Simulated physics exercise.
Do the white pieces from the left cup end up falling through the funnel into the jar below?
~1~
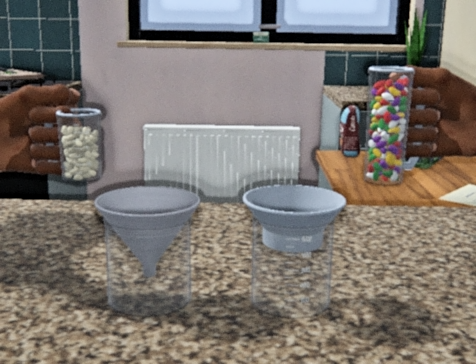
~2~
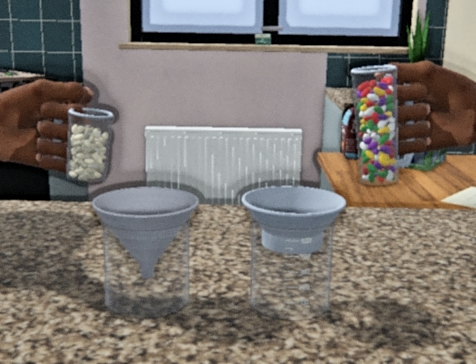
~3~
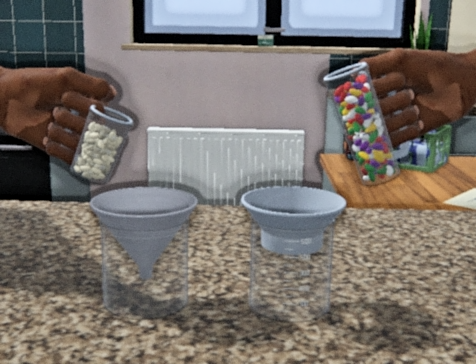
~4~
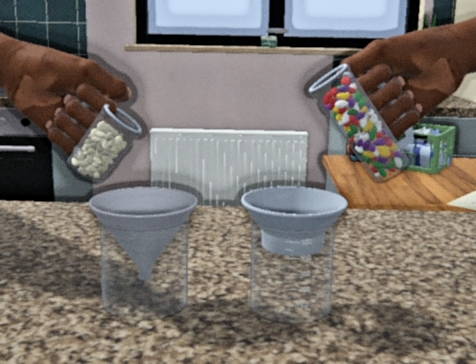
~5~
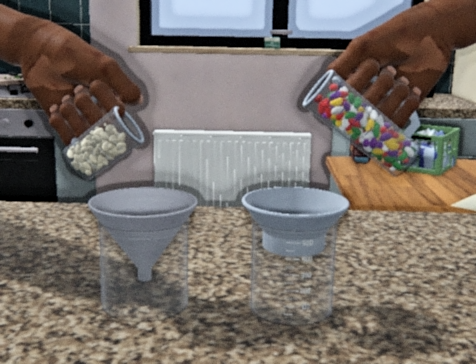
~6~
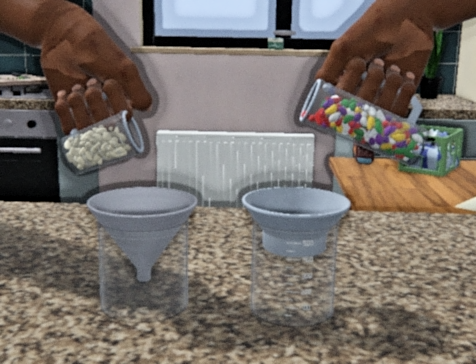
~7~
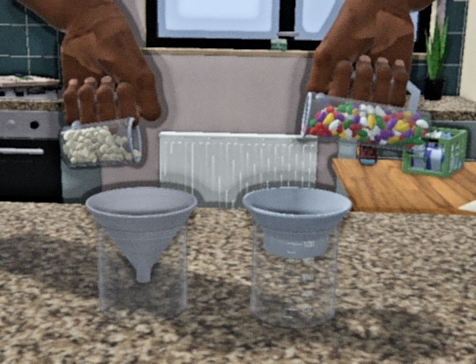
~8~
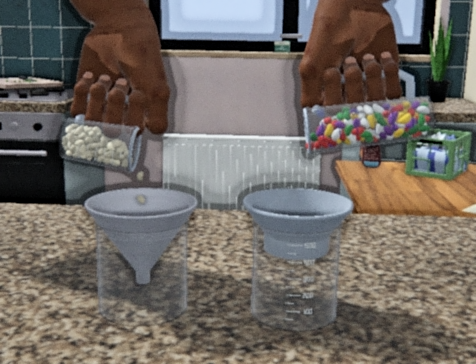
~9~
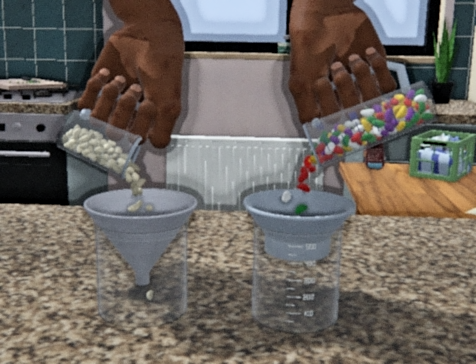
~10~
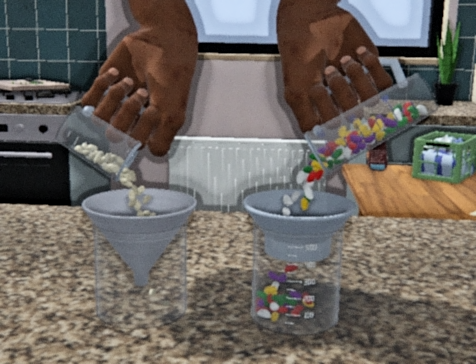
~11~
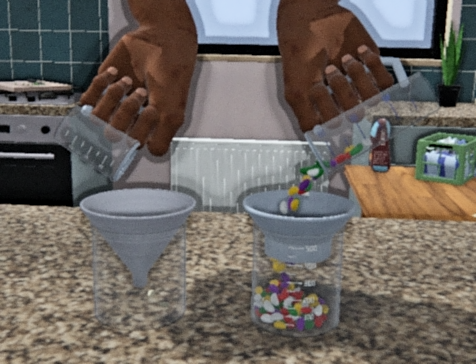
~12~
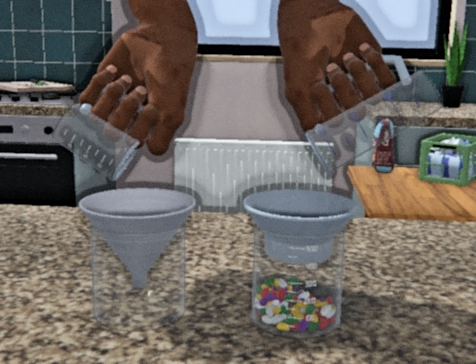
No, the left funnel jams and nearly all the white pieces stay in it, while the colourful ones on the right all drop through into their jar.
